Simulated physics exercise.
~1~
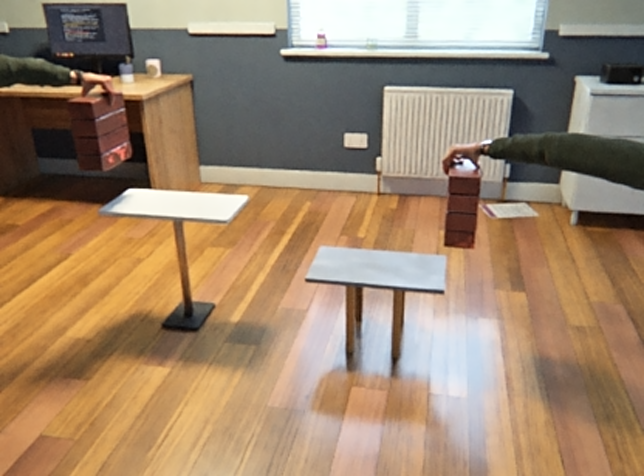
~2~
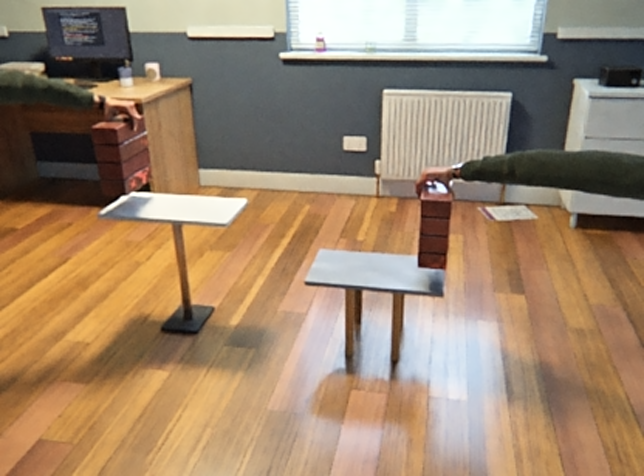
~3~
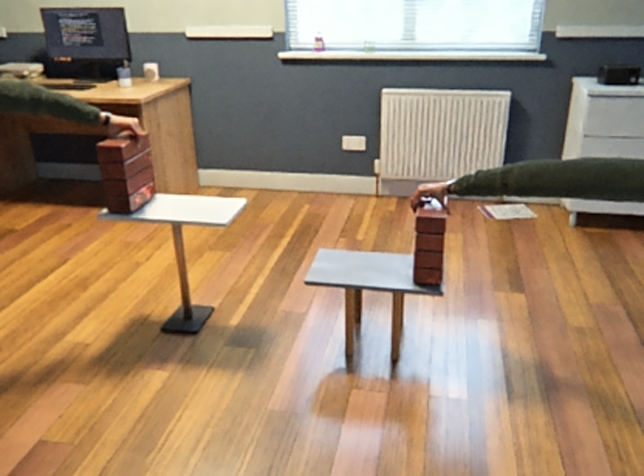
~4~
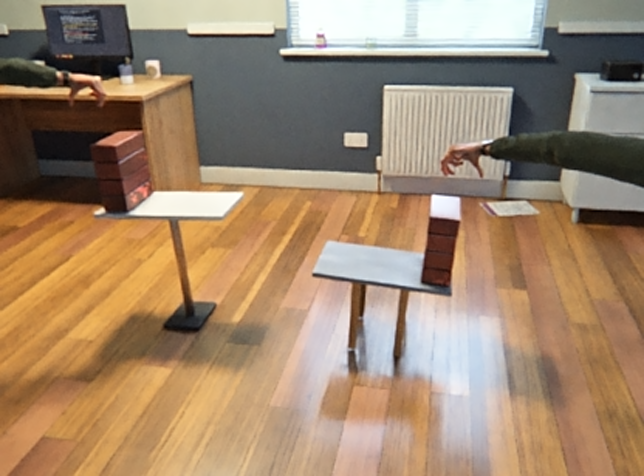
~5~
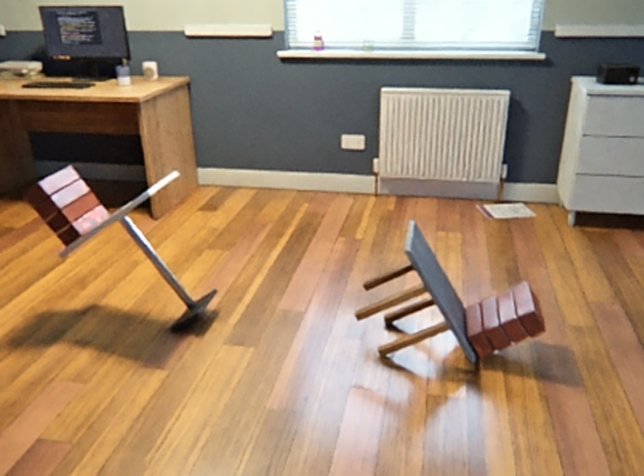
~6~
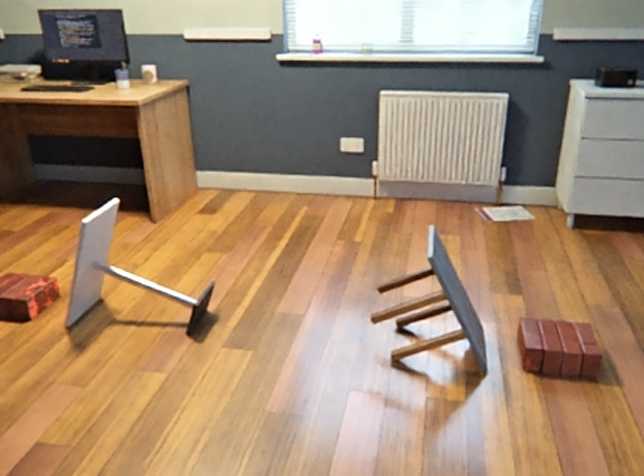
In a room with a wooden floor, a desk and a radiator, two hands reach in from opposite sides, each holding a stack of red bricks above a small piece of furniture. The left hand lowers its stack onto the left end of a white side table, while the right hand sets its bricks on the right edge of a grey plant stand. Both hands let go and draw back, and the plant stand begins to lean. The table tips left and the stand tips right, their feet lifting. Both end tipped over, with the bricks lying on the floor beyond their tops.
